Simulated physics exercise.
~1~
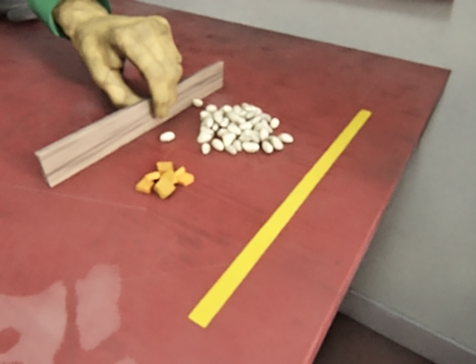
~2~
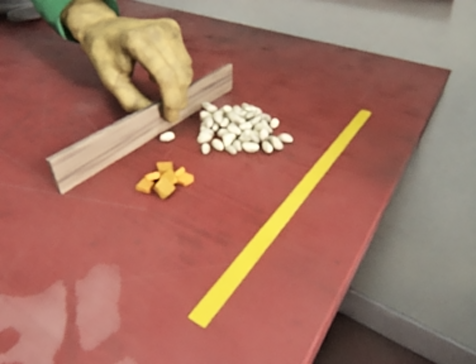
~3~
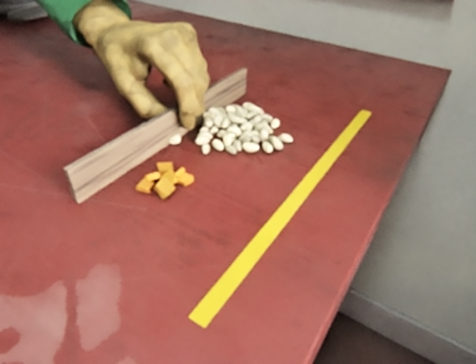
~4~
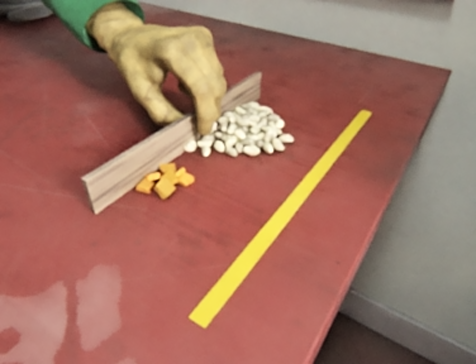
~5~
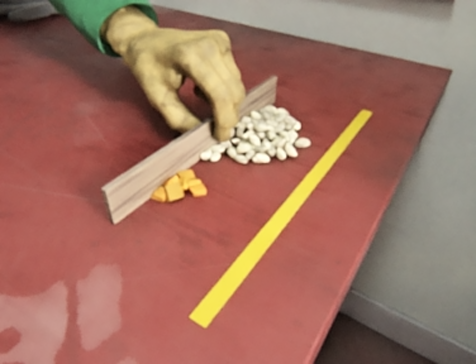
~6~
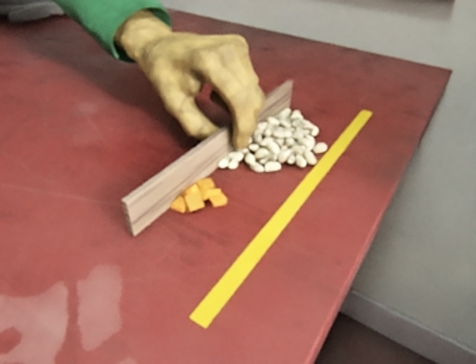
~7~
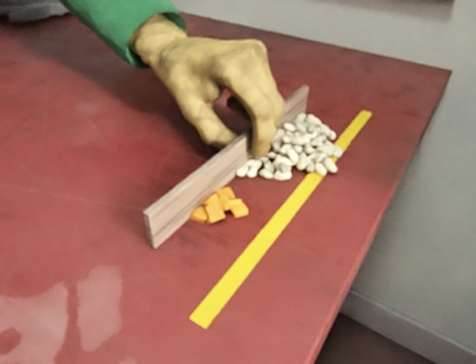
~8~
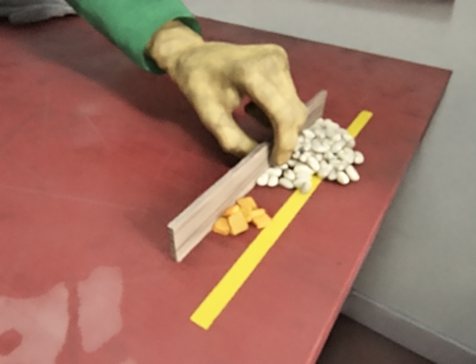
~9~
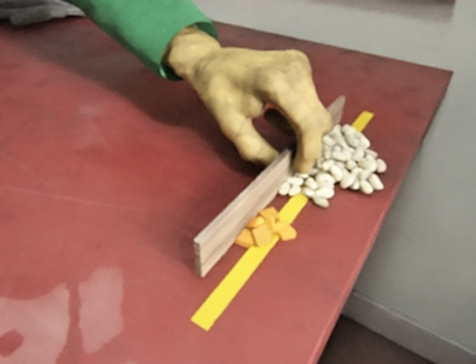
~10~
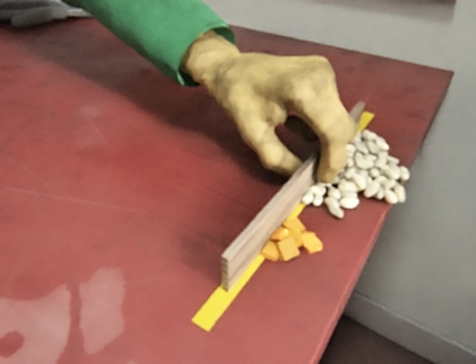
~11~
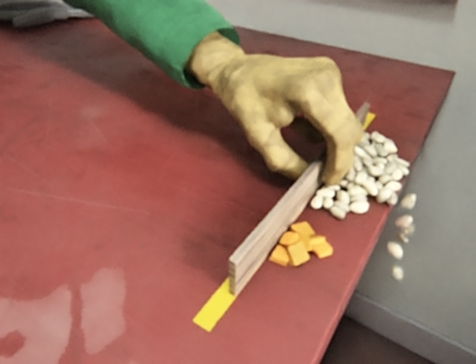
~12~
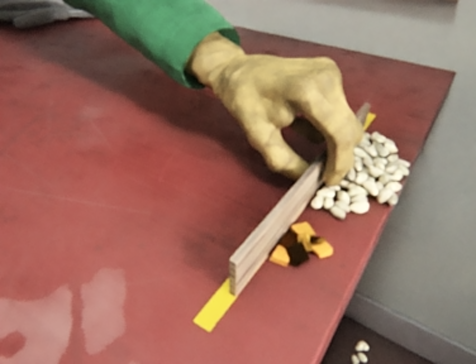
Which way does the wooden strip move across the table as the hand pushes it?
The wooden strip moves to the right, as the viewer sees it.
A hand slides a wooden strip to yellow tape; orange bits stay, some white ones fall.
